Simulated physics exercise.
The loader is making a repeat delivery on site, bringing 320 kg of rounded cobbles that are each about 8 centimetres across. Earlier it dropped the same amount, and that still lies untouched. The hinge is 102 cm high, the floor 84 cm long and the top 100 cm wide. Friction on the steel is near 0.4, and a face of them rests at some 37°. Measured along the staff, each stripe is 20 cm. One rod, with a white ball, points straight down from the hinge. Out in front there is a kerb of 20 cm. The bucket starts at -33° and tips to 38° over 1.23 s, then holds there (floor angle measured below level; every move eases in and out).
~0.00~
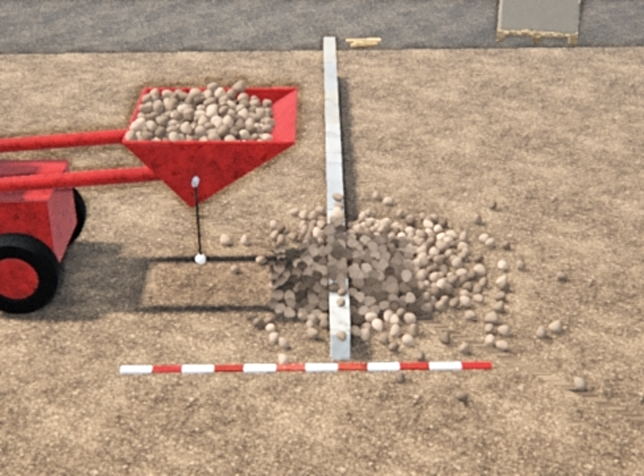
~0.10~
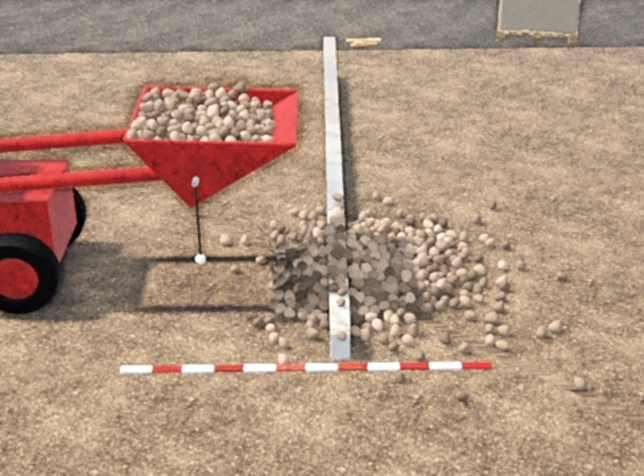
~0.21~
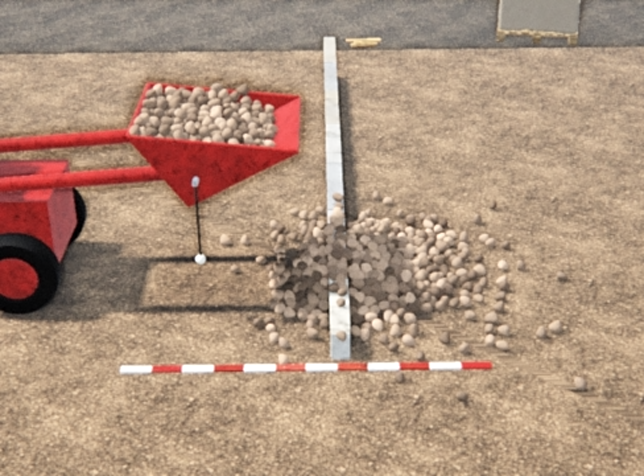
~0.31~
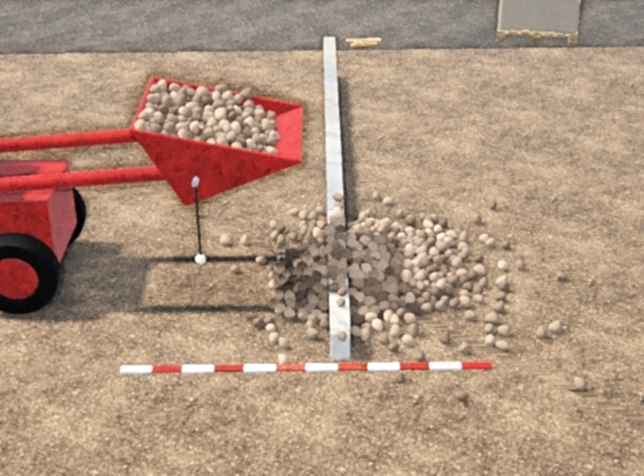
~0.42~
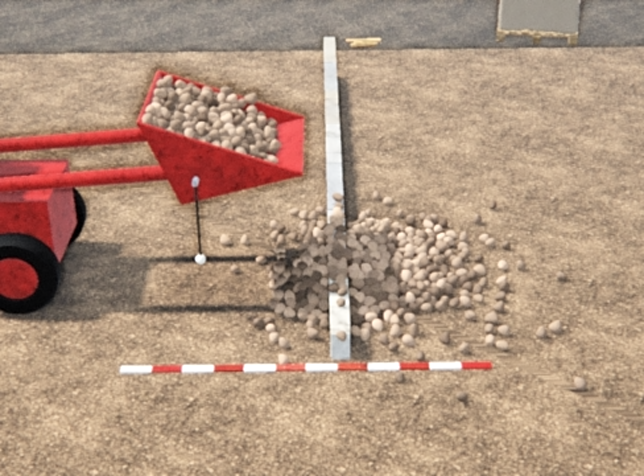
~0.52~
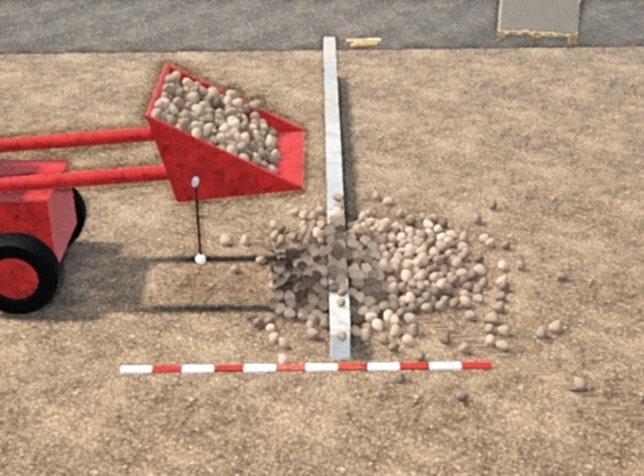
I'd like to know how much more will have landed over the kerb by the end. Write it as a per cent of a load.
Roughly 15 in every hundred.
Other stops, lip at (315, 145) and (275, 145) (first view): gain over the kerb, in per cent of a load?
Near 35 in a hundred first, near 5 in a hundred second.
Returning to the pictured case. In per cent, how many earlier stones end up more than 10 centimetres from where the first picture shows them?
Roughly 10 % of them.
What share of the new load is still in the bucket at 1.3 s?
Close to 50 in a hundred is still held.
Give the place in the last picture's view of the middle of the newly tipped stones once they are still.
In the last view, somewhere near (301, 259).
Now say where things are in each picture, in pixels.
Lip at (295, 143), floor tilted -33°, highest stones at (189, 100). The earlier load is highest near (335, 253), 27 cm above ground level, 29 % on this side of the kerb, 71 % over the kerb, in the first frame.
Lip at (296, 145), floor tilted -32°, highest stones at (190, 100); the stones move at 0.1 m/s on average, in the second frame.
The bucket is at -28°, its lip at (298, 152); the top of the load is at (171, 102); the stones move at 0.2 m/s on average, in the third frame.
Lip at (301, 162), floor tilted -22°, highest stones at (163, 96); the stones move at 0.3 m/s on average, in the fourth frame.
The bucket is at -14°, its lip at (302, 174); the top of the load is at (169, 92); the stones move at 0.3 m/s on average, in the fifth frame.
Lip at (302, 189), floor tilted -6°, highest stones at (175, 87); the stones move at 0.4 m/s on average, in the sixth frame.
After 0.9 s the floor is at 27°; in per cent of one load, 100 in the bucket, 29 on this side of the kerb, 71 over the kerb; the foremost stones are at (531, 283).
After 1.3 s the floor is at 38°; in per cent of one load, 51 in the bucket, 77 on this side of the kerb, 72 over the kerb; the foremost stones are at (531, 283).
After 1.7 s the floor is at 38°; in per cent of one load, 10 in the bucket, 110 on this side of the kerb, 80 over the kerb; the foremost stones are at (531, 283).
After 4.2 s the floor is at 38°; in per cent of one load, 0 in the bucket, 114 on this side of the kerb, 86 over the kerb; the foremost stones are at (531, 283). Net gain over the kerb, 15.
